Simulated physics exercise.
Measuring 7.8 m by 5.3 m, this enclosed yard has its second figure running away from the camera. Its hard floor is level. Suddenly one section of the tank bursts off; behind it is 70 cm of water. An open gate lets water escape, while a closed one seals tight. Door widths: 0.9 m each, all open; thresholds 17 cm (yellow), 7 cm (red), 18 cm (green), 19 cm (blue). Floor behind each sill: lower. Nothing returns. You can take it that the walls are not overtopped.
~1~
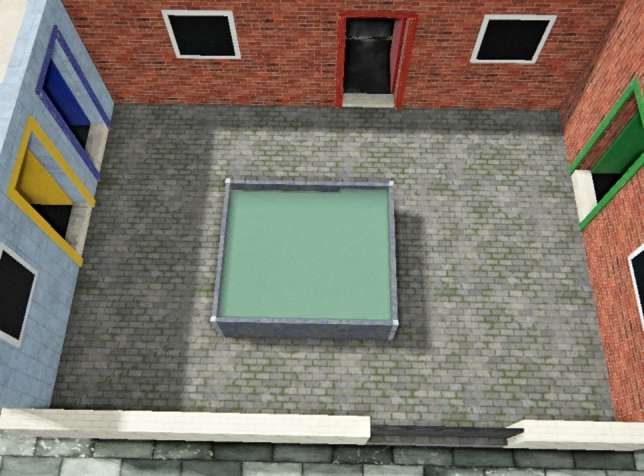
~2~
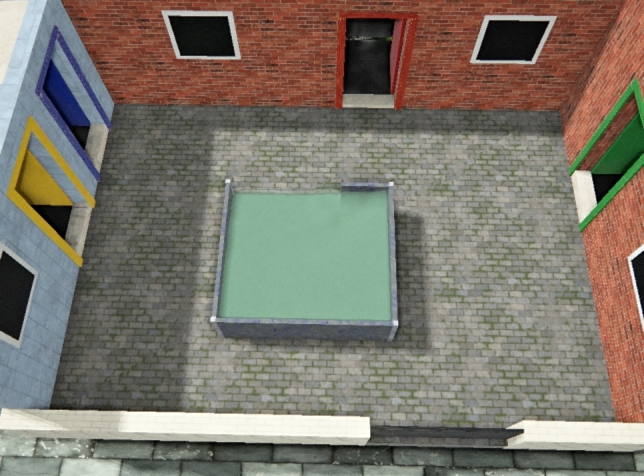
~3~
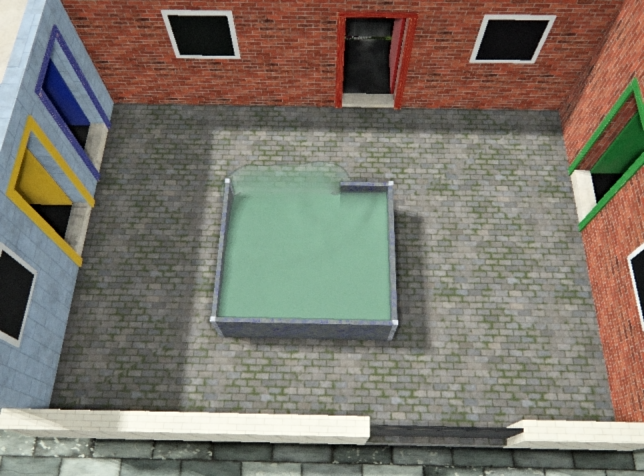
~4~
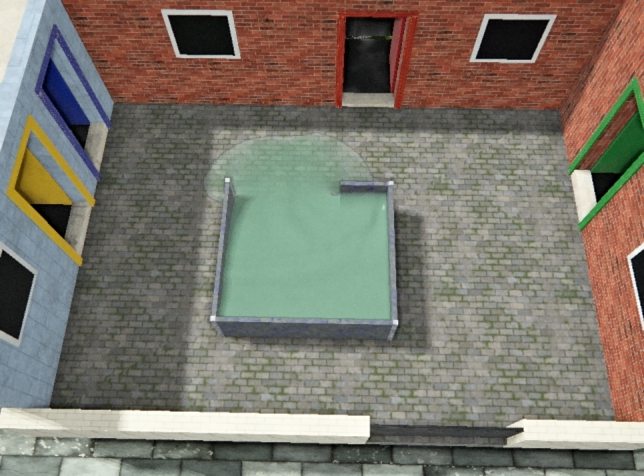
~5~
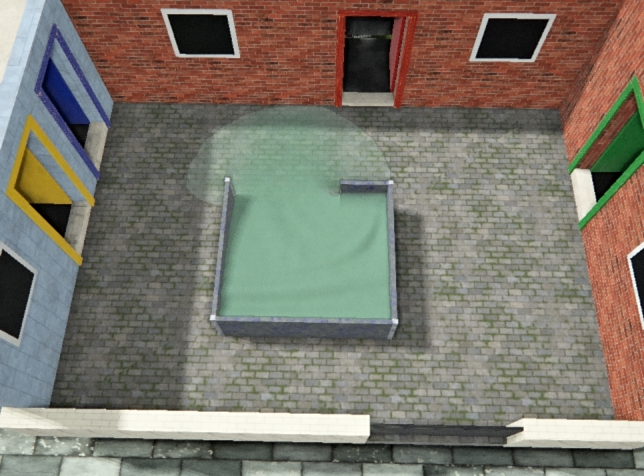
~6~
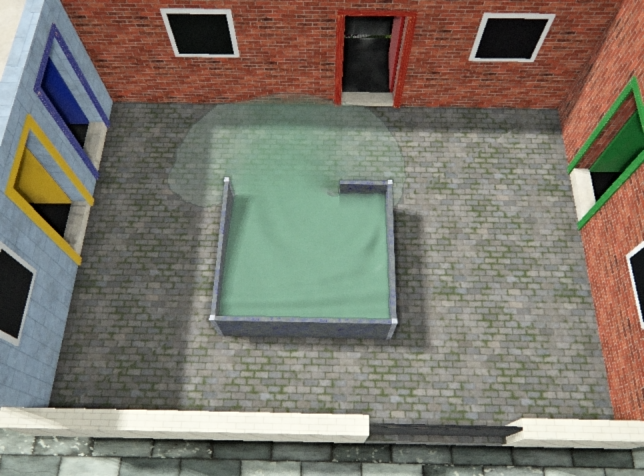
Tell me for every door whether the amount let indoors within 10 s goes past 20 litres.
As I see it, yellow door: The inflow ends up lower than the cap; red door: The inflow ends up higher than the cap; green door: The inflow ends up lower than the cap; blue door: The inflow ends up higher than the cap.
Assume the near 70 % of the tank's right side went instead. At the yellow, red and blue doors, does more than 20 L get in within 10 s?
Then yellow does not exceed it, red does not exceed it, blue does not exceed it.
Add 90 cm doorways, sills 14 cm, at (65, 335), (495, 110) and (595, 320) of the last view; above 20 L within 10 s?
First doorway falls short, second falls short, third falls short.
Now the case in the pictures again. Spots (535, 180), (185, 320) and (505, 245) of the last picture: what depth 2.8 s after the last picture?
Listed order: 6 / 1 / 1 cm.
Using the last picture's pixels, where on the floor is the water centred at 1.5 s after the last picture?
I'd put it close to (280, 195).
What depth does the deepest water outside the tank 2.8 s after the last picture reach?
It tops out at some 32 cm.
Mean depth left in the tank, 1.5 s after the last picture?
The average depth is around 32 cm.
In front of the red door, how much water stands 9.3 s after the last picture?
The depth comes to around 5.5 centimetres.
Then, 0.7 s after the last picture water covers 20 % of the floor and is deepest (49 cm) near (278, 107); yellow door not reached, red door 21 cm at the sill, 27 L in, green door not reached, blue door not reached.
Then, 1.5 s after the last picture water covers 30 % of the floor and is deepest (52 cm) near (113, 105); yellow door not reached, red door 18 cm at the sill, 84 L in, green door not reached, blue door 27 cm at the sill, 3 L in.
Then, 2.8 s after the last picture water covers 55 % of the floor and is deepest (32 cm) near (113, 105); yellow door 11 cm at the sill, 0 L in, red door 14 cm at the sill, 139 L in, green door 16 cm at the sill, 0 L in, blue door 29 cm at the sill, 66 L in.
Then, 5.3 s after the last picture water covers 90 % of the floor and is deepest (18 cm) near (48, 415); yellow door 9 cm at the sill, 0 L in, red door 10 cm at the sill, 181 L in, green door 11 cm at the sill, 0 L in, blue door 16 cm at the sill, 89 L in.
Then, 9.3 s after the last picture water covers 95 % of the floor and is deepest (15 cm) near (585, 324); yellow door 6 cm at the sill, 0 L in, red door 6 cm at the sill, 186 L in, green door 6 cm at the sill, 0 L in, blue door 7 cm at the sill, 89 L in.
